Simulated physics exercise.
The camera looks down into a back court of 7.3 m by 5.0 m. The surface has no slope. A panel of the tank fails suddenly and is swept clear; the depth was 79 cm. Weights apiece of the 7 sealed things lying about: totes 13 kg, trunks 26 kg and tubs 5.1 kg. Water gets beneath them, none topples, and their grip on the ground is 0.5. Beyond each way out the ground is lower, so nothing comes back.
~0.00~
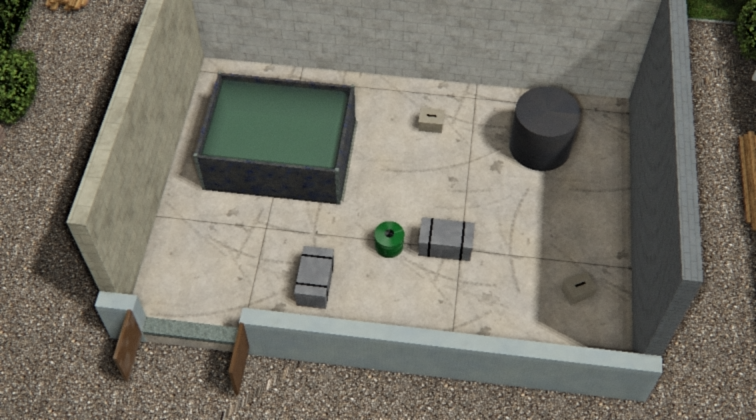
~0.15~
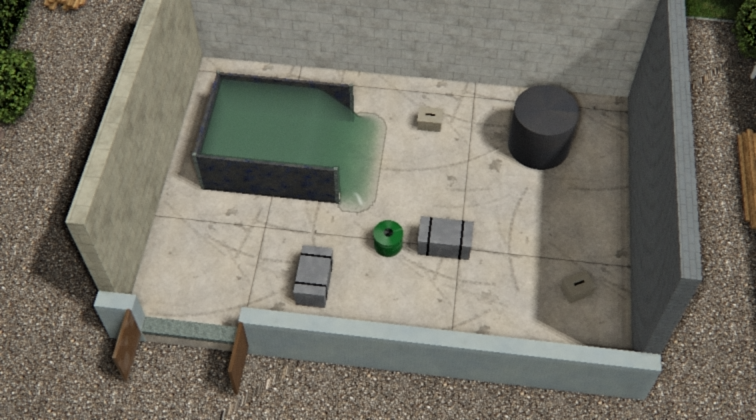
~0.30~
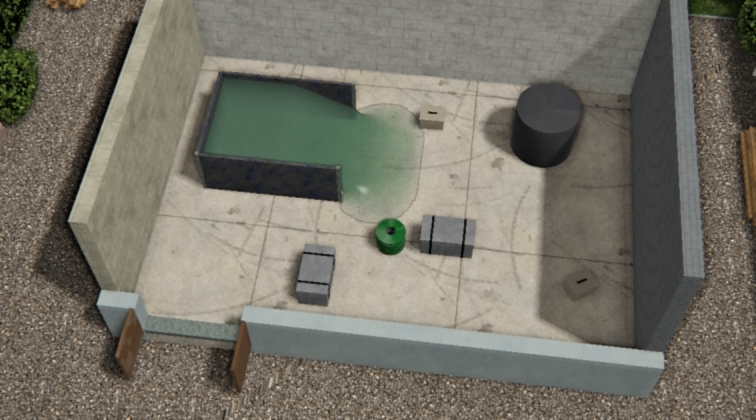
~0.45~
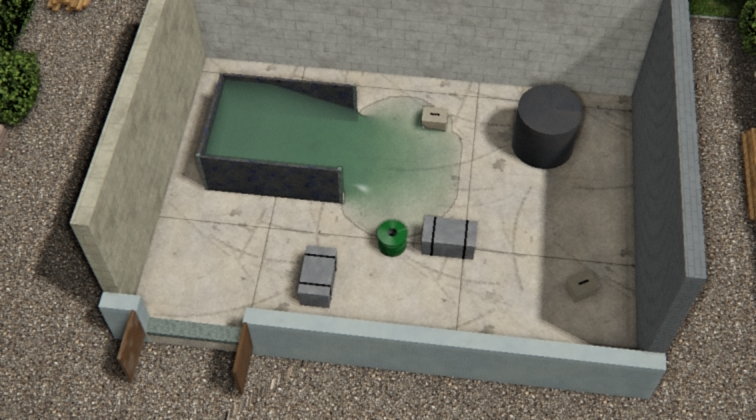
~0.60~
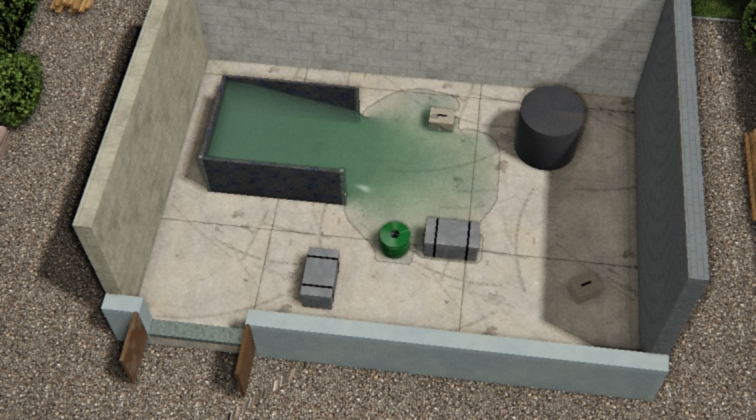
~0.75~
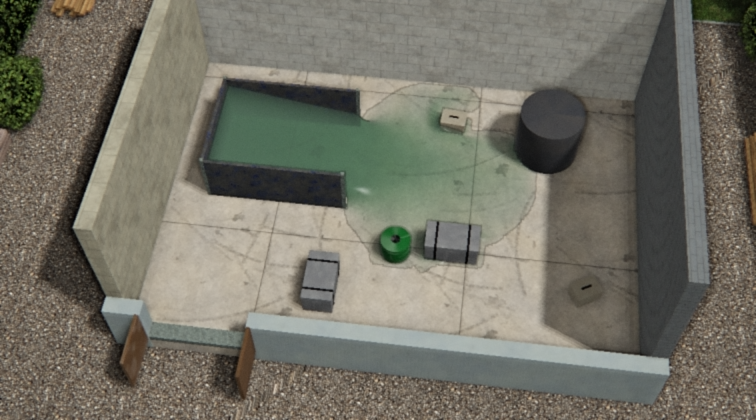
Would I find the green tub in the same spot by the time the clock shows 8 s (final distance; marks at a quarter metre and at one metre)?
Green tub gets carried off.
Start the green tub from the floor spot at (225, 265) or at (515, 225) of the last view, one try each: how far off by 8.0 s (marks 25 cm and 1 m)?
In turn: It is nudged along; it travels far.
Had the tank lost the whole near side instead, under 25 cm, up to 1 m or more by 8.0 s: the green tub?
In that case the green tub moves a short way.
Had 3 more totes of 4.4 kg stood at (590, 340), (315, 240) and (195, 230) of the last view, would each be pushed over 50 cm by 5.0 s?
In turn: Past it, under, under.
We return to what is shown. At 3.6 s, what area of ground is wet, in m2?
Some 25 m2.
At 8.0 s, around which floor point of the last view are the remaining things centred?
Around (334, 184).
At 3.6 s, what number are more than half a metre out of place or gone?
I count 4.
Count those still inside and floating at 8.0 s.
At that moment 1.
After 1.6 s the green tub is near (403, 292), 0.9 m from its start, aground; 0 of 7 are out; 1 afloat.
After 3.6 s the green tub is near (399, 314), 1.3 m from its start, aground; 0 of 7 are out; 3 afloat.
After 5.6 s the green tub is near (334, 266), 1.0 m from its start, afloat; 0 of 7 are out; 2 afloat.
After 8.0 s the green tub is near (262, 248), 2.0 m from its start, afloat; 0 of 7 are out; 1 afloat.
